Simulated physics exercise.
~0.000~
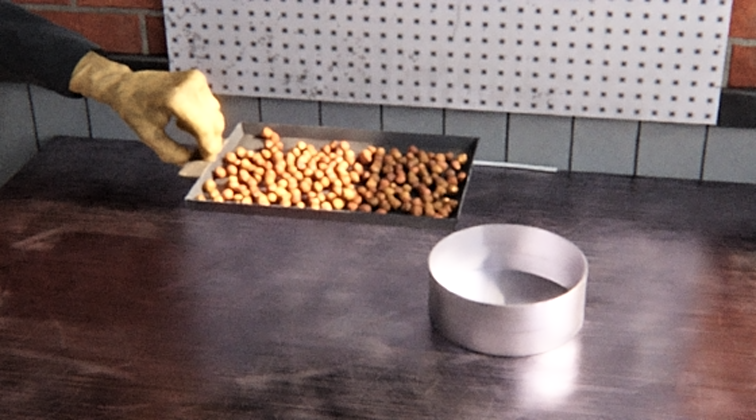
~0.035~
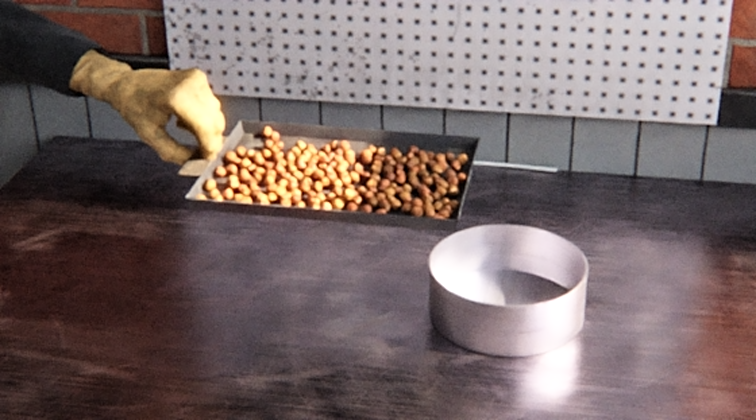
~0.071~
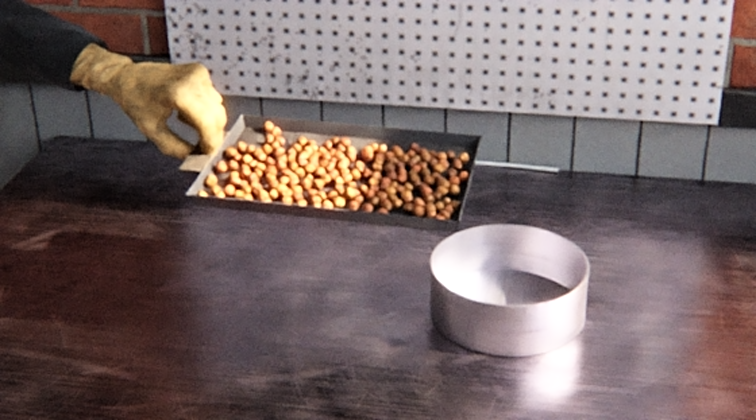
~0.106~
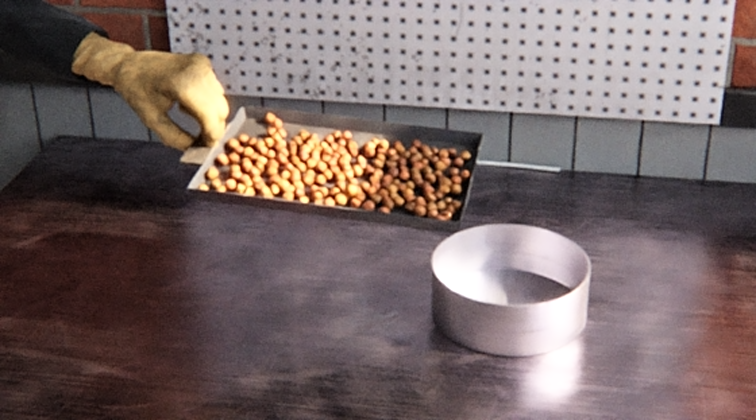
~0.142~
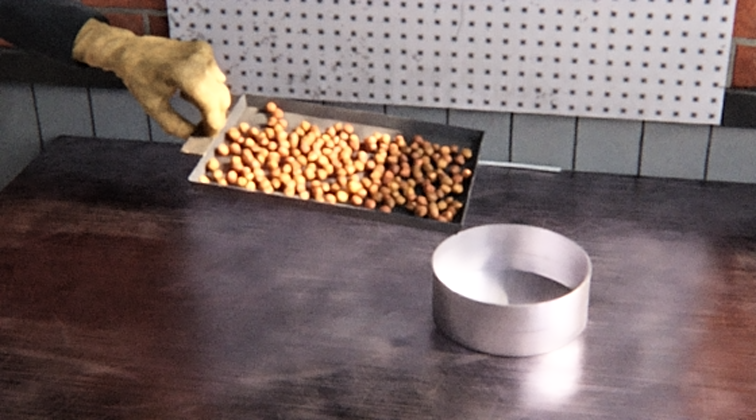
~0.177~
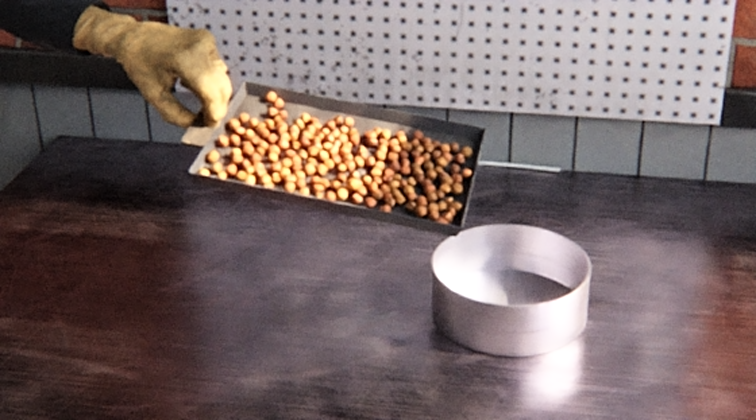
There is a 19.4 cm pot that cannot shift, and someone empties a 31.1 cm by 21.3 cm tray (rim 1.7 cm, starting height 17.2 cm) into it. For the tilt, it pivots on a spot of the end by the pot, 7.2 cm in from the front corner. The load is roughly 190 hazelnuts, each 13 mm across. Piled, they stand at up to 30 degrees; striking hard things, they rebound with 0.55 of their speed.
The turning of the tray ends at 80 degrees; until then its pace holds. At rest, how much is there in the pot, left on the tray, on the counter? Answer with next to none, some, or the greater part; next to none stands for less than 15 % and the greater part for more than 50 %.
Pot: Some; left on the tray: Next to none; counter: The greater part.
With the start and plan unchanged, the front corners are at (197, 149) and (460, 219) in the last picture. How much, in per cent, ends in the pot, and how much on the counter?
Per cent by place - pot 75, counter 25.
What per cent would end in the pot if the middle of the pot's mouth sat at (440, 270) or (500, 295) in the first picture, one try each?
Near 50 and 95 percent, one try each.
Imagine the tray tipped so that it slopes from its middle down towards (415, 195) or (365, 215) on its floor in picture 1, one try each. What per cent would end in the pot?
That would be close to 60 per cent, then close to 5 per cent.
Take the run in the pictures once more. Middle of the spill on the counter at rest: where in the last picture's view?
(494, 385), roughly.
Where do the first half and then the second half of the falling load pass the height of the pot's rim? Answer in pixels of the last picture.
Roughly (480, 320) to begin with, later roughly (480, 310).
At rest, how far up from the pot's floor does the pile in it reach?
1.5 cm.
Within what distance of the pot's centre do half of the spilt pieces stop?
About 20 cm from the centre.
After 0.56 s, tilt 44 degrees; the tray holds 100 %, the pot 0 %.
Then, at 0.82 s, tilt 67 degrees; the tray holds 90 %, the pot 0 %.
Then, at 1.18 s, tilt 80 degrees; the tray holds 10 %, the pot 20 %.
By 2.5 s all is still; pot 30 %, tray 0 %, counter 75 %.
